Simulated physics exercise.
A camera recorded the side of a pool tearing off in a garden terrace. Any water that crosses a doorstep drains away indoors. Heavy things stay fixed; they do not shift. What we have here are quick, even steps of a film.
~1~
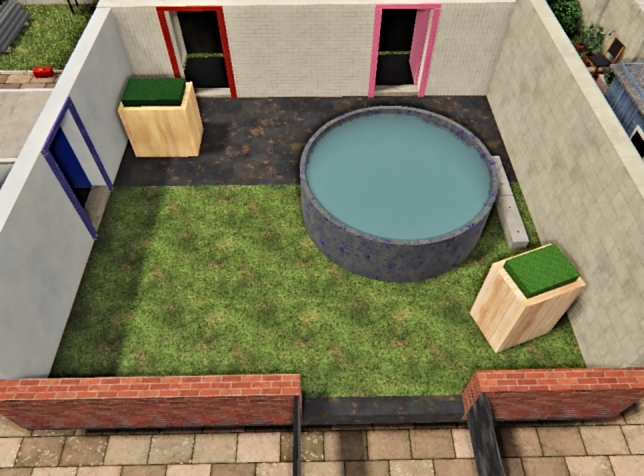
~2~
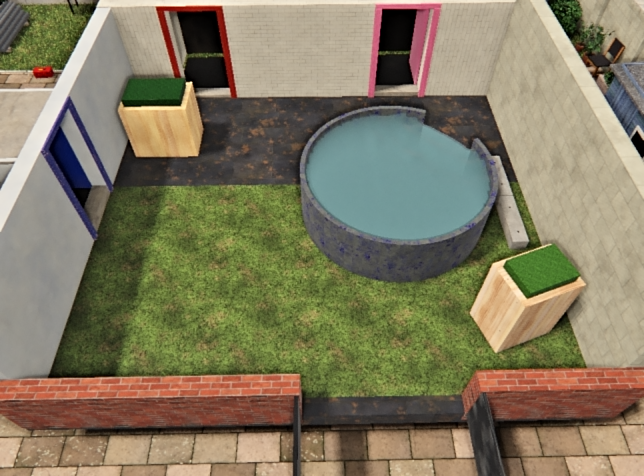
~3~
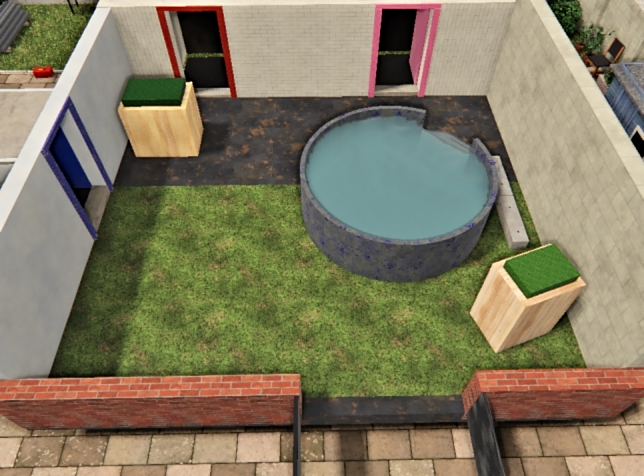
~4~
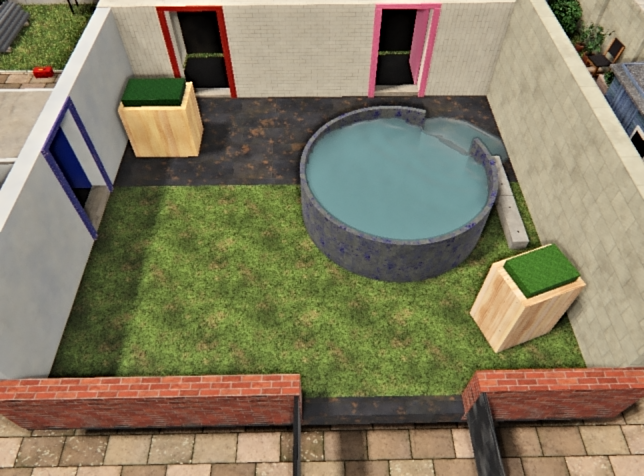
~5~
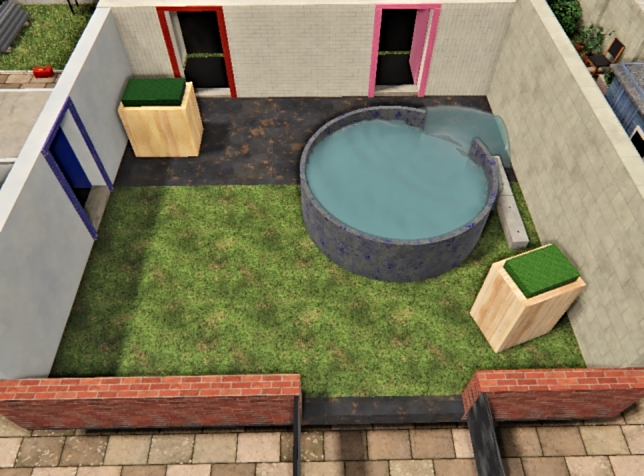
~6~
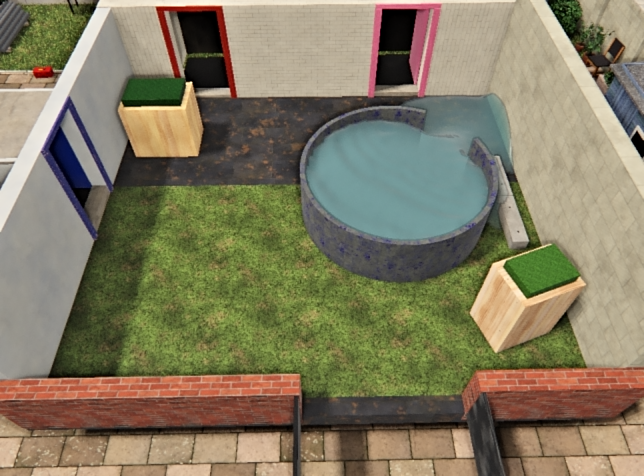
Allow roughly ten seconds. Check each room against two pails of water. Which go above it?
Result: The blue door will keep it to two buckets; the red door will be overrun; the pink door will be overrun.
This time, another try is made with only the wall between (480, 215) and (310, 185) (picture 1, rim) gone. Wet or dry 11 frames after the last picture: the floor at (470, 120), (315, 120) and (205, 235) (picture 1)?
Going through them, the first would be still bare, the next still bare and the last submerged.
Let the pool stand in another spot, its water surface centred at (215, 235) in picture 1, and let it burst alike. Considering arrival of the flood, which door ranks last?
Last comes the blue-painted one.
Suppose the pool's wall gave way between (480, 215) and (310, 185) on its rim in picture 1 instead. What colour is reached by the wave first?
My pick: The blue door.
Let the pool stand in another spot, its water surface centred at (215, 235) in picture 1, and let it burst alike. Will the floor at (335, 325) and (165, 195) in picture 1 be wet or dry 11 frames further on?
Bone-dry, bone-dry.
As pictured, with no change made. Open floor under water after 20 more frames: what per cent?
Some 50 per cent.
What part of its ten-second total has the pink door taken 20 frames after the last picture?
About 35 per cent.
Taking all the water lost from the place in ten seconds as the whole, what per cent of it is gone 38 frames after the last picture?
Around 45 percent.
A moment on, water covers 15 % of the floor; the blue door not reached, the red door not reached, the pink door under two buckets in.
Next, water covers 25 % of the floor; the blue door not reached, the red door not reached, the pink door over two buckets in.
Then, water covers 50 % of the floor; the blue door not reached, the red door wet at the sill, nothing in, the pink door far over two buckets in.
Later, water covers 80 % of the floor; the blue door wet at the sill, nothing in, the red door under two buckets in, the pink door far over two buckets in.
In the end, water covers 100 % of the floor; the blue door wet at the sill, nothing in, the red door far over two buckets in, the pink door far over two buckets in.
